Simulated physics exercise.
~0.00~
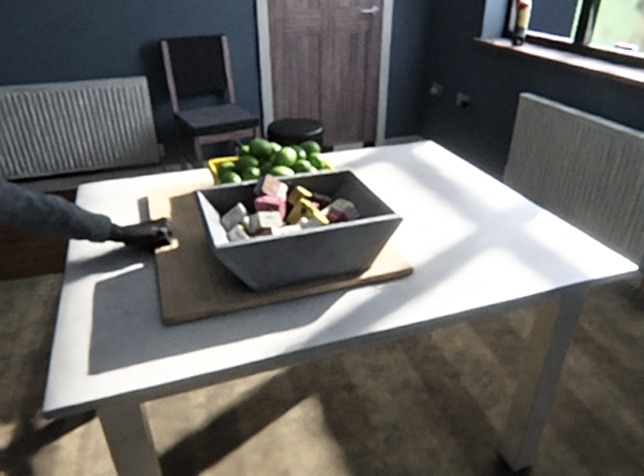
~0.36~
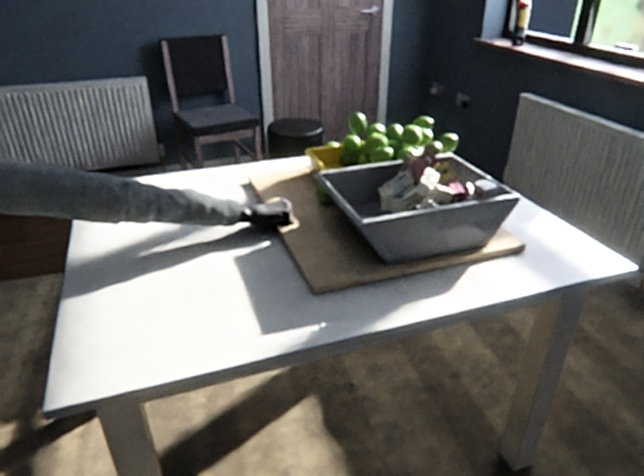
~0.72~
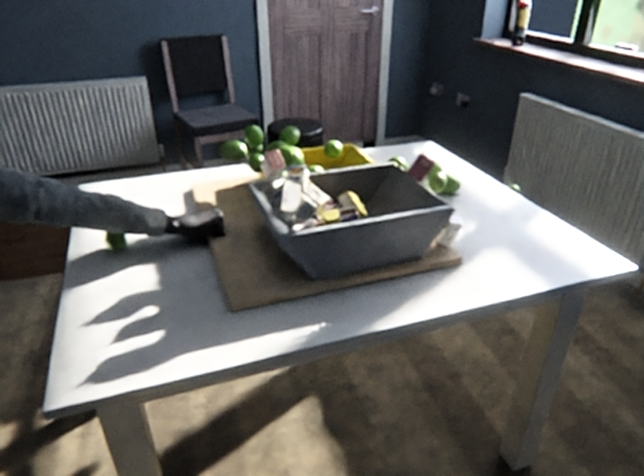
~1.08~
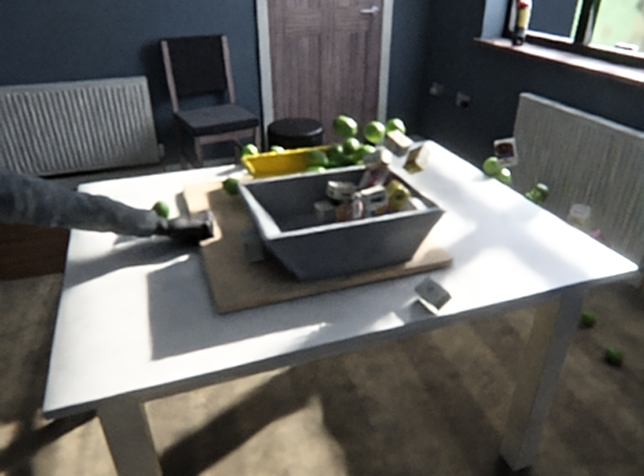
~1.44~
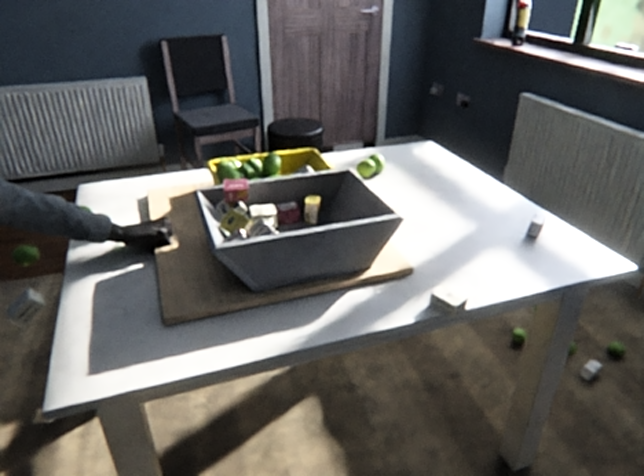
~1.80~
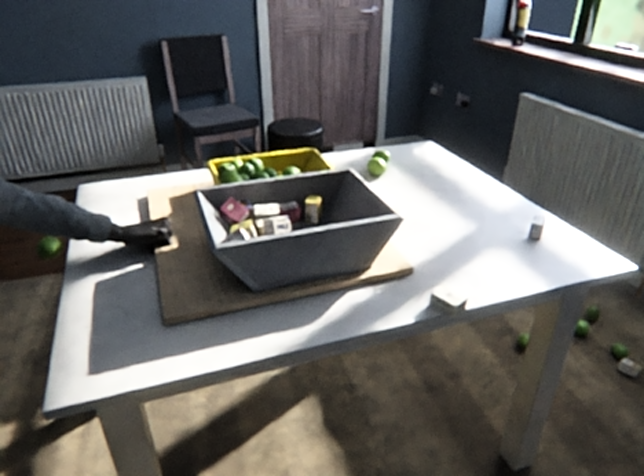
Limes and small cartons spilling across a white table and onto the floor as a gloved hand shakes two crates on a board, then stops.
